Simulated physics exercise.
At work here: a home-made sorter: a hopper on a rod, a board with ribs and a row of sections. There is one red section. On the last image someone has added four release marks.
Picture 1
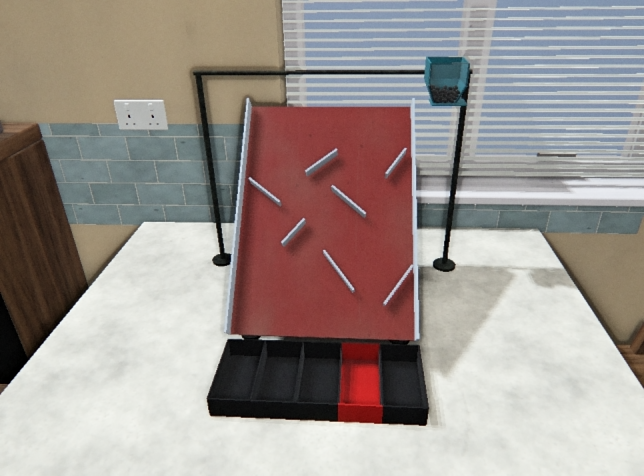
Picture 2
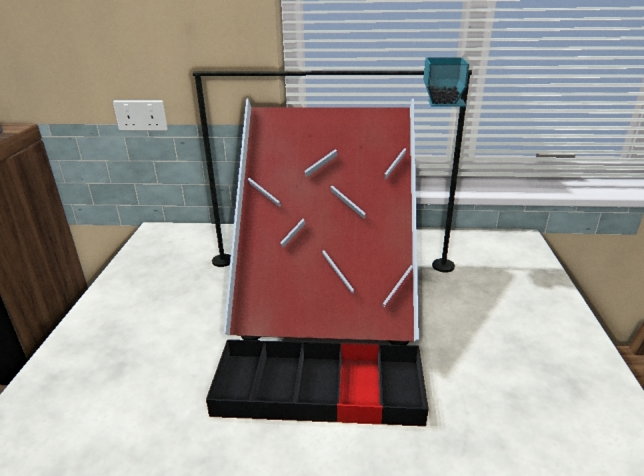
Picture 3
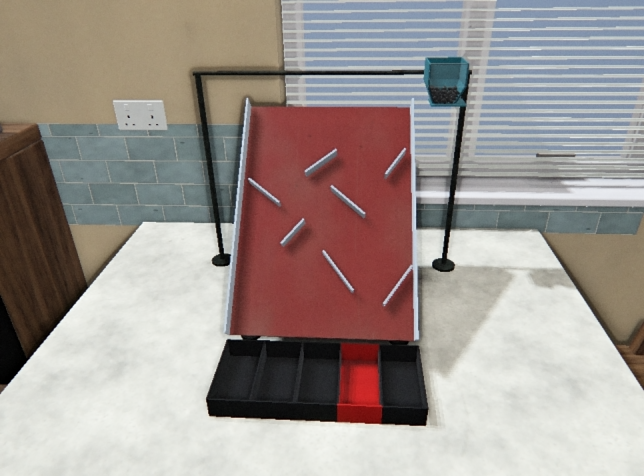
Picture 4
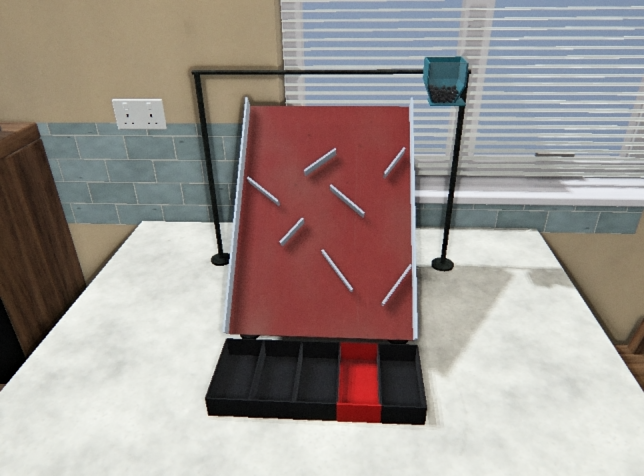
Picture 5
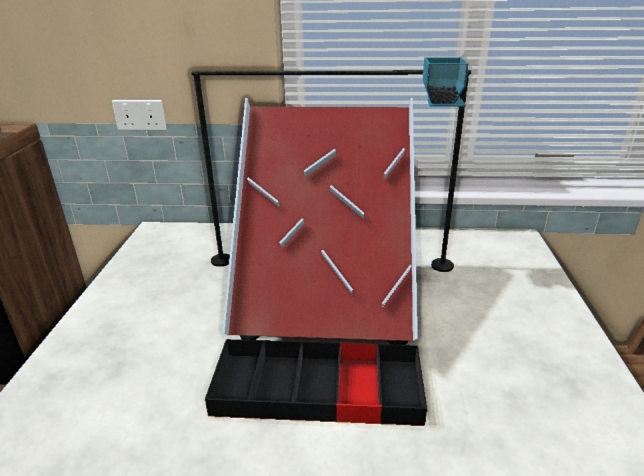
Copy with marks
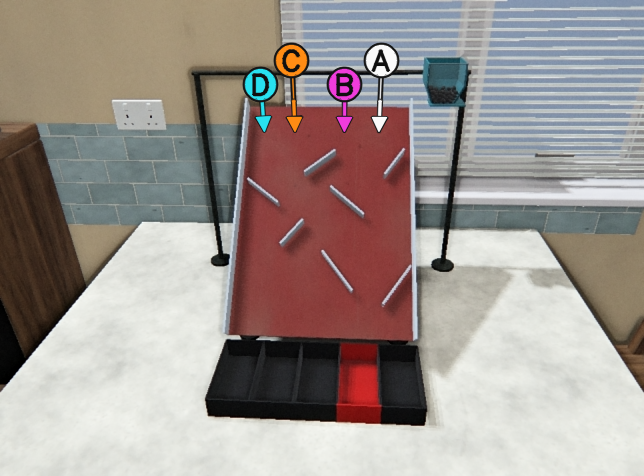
The clip opens on a tilted red board with angled ribs on a pale countertop, a teal hopper holding dark contents at the upper right of a black rod frame. Below sits a row of five sections, one red, the rest black. The hopper stays put, and nothing visibly moves throughout.
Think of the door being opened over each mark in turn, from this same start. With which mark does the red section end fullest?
Use mark A.
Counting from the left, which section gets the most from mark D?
The first from the left.
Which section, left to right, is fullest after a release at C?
It is the first one.
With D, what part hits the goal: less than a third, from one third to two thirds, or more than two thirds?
Less than a third.
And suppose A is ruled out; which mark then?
That is mark B.
On the marked copy, mark A meets the board at (379, 126); mark B meets the board at (344, 126); mark C meets the board at (294, 126); mark D meets the board at (263, 126).
For mark A, the bulk in the red section, only a few in other sections, a small share held on the board.
For mark B, close to half in the red section, a small share in other sections, close to a third held on the board.
For mark C, none at all in the red section, the bulk in other sections, a small share held on the board.
For mark D, only a few in the red section, close to two thirds in other sections, close to a third held on the board.
